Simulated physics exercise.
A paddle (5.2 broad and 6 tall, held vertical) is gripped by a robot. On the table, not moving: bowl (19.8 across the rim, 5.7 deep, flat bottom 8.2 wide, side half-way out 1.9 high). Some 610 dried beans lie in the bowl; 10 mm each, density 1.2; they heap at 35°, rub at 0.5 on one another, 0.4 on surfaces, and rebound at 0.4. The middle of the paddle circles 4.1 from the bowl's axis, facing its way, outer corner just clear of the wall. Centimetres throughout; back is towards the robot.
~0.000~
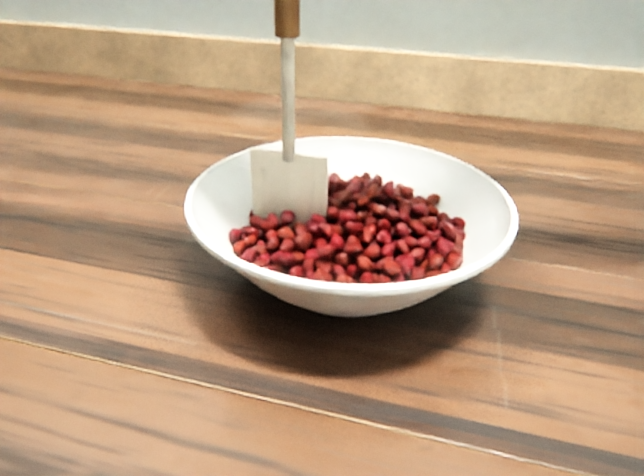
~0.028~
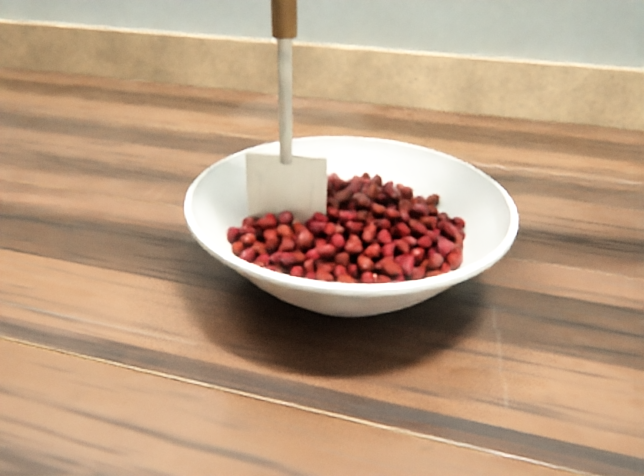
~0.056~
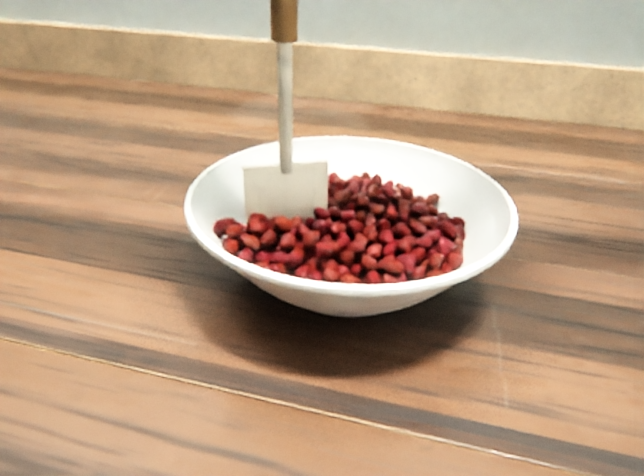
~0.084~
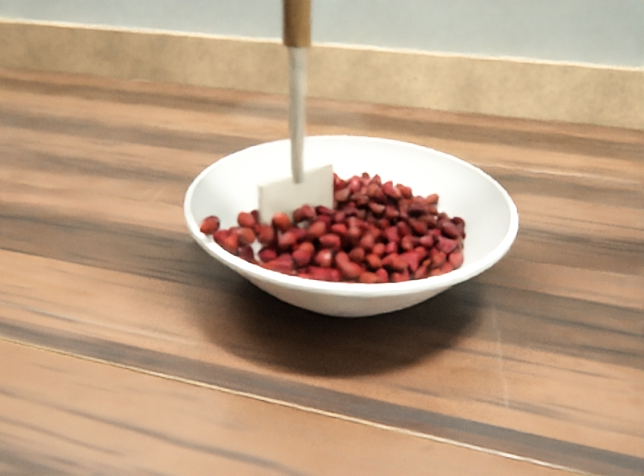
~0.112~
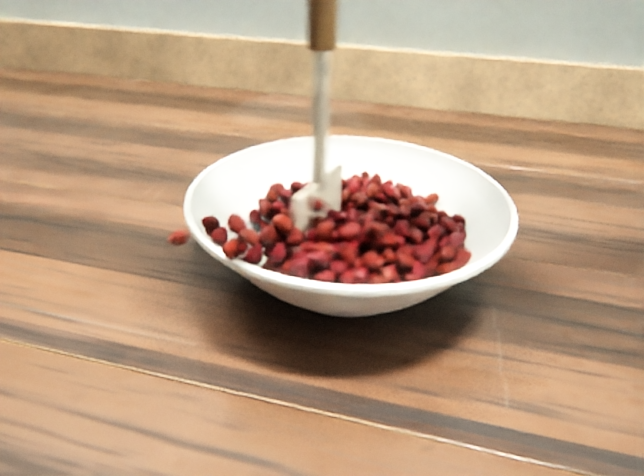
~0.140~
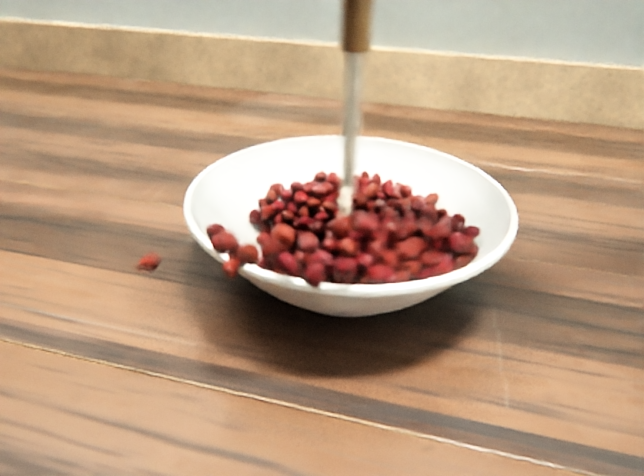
A wide white bowl of dark red beans sits on a brown wood-grained table, seen from slightly above by a still camera, with a tan strip and pale grey wall behind. A flat whitish paddle on an upright rod with a brown handle stands in the beans, left of centre. It shifts slightly left, then turns and sweeps right, pushing beans about as a few go over the left rim.
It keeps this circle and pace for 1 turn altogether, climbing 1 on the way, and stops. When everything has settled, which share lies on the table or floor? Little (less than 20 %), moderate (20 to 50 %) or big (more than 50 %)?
Answer: Moderate; 20 to 50 % of the dried beans finish on the table or floor.
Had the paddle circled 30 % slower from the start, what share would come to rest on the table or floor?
It would be near 20 per cent.
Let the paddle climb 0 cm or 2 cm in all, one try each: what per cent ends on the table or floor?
About 35 and 25 per cent.
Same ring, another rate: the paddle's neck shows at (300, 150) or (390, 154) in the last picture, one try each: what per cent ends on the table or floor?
Some 15 and 40 per cent.
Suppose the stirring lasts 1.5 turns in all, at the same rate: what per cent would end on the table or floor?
It would be near 40 per cent.
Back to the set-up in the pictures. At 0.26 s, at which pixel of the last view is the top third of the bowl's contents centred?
At about (434, 187).
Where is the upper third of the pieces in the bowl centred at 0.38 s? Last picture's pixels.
Near (310, 165).
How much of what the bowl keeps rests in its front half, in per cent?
Some 55 per cent.
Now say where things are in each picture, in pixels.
In the first frame, paddle neck at (288, 130), 0° round; upper third of the load around (358, 222), from x 235 to 460, top at y 175; 610 in the bowl.
In the second frame, paddle neck at (286, 132), 8° round; upper third of the load around (355, 223), from x 235 to 460, top at y 175.
In the third frame, paddle neck at (286, 140), 30° round; upper third of the load around (347, 225), from x 220 to 460, top at y 175.
In the fourth frame, paddle neck at (297, 149), 53° round; upper third of the load around (345, 230), from x 210 to 460, top at y 175.
In the fifth frame, paddle neck at (320, 155), 76° round; upper third of the load around (357, 236), from x 180 to 460, top at y 175; 608 in the bowl, 2 in flight or on the tool.
In the sixth frame, paddle neck at (349, 158), 99° round; upper third of the load around (375, 240), from x 150 to 470, top at y 175; 605 in the bowl, 5 in flight or on the tool.
By 0.26 s, 197° round, highest piece 9 above the table; 558 in the bowl, 15 on the table or floor, 37 in flight or on the tool.
By 0.38 s, 295° round, highest piece 9 above the table; 473 in the bowl, 67 on the table or floor, 70 in flight or on the tool.
By 0.63 s, 0° round, highest piece 5 above the table; 421 in the bowl, 189 on the table or floor.
By 1.33 s, 0° round, highest piece 5 above the table; 421 in the bowl, 189 on the table or floor.
Final count, 421 in the bowl, 189 on the table or floor. That is 31 % on the table or floor.
